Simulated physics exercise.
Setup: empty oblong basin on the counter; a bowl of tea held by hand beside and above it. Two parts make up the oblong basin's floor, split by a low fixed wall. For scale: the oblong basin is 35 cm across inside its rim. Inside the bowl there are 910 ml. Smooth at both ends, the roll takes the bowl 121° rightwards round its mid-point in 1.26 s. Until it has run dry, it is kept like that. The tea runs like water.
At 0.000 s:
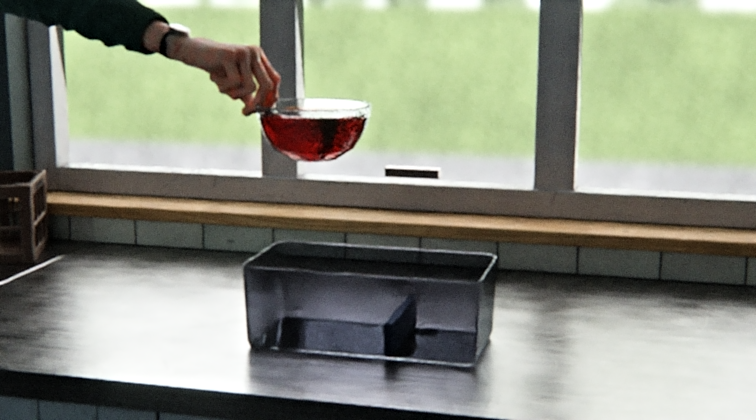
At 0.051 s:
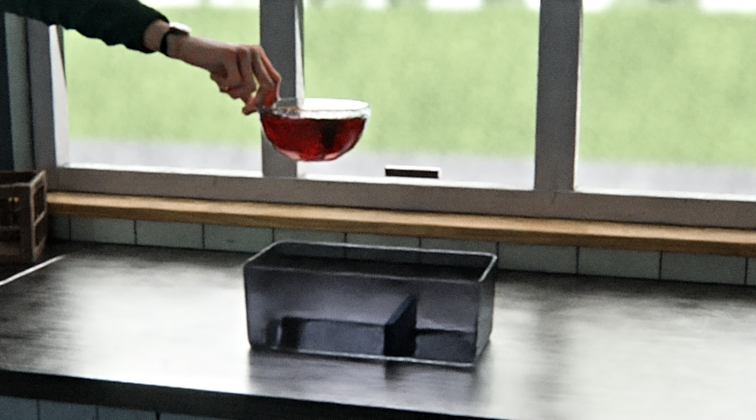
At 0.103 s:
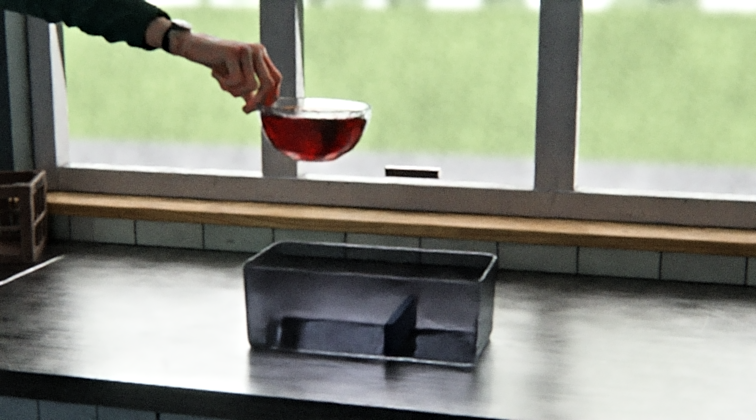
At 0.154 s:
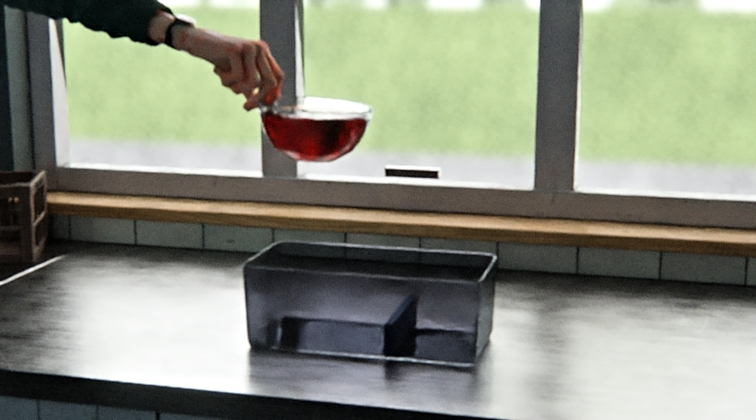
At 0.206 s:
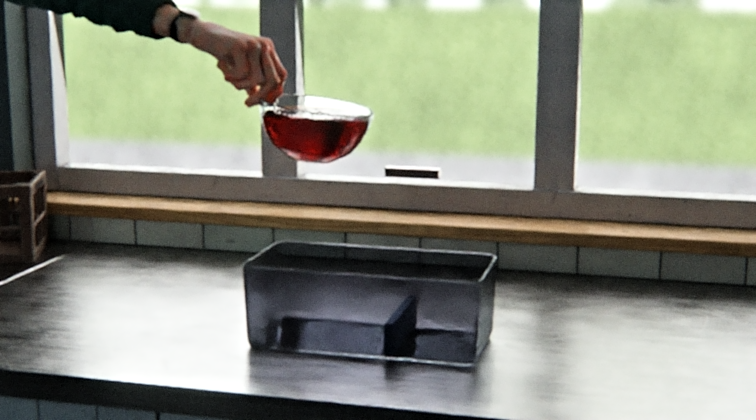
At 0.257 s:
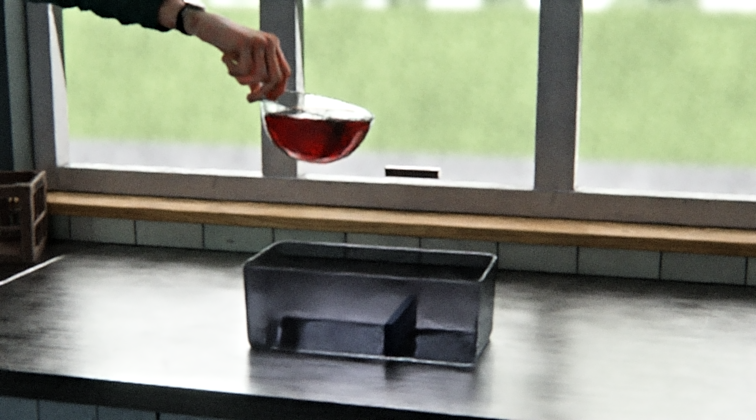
On a dark counter by a window, a hand held a glass bowl of red tea above an empty oblong basin, kept it nearly still, then slowly tilted it slightly to the right.
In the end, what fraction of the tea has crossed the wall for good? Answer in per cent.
In the end about 73 per cent has crossed for good.
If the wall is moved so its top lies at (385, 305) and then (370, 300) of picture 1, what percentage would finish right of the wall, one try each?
I'd put it at about 85 per cent for the first and about 90 per cent for the second.
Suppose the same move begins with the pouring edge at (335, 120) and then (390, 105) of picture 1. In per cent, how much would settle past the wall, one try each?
Result: 25 per cent, then 85 per cent.
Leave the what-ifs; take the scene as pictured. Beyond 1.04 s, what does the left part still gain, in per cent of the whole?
Roughly 2 in a hundred.
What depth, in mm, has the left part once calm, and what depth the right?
I'd expect close to 6 mm on the left and close to 34 mm on the right.
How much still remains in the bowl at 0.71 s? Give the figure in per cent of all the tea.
I'd estimate some 34 % remains.
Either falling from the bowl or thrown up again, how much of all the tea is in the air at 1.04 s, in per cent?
I'd put it at about 3 per cent of the liquid.
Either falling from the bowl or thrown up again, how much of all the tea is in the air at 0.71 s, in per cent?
Around 42 in a hundred.
By 0.71 s the tilt is 72° and 33 per cent is still to pour, 2 is left of the wall and 22 right of it.
By 1.04 s the tilt is 112° and 0 per cent is still to pour, 24 is left of the wall and 72 right of it.
By 1.38 s the tilt is 121° and 0 per cent is still to pour, 26 is left of the wall and 73 right of it.
By 1.76 s the tilt is 121° and 0 per cent is still to pour, 26 is left of the wall and 73 right of it.
At rest 26 per cent lies left of the wall, 73 right of it and 1 outside.
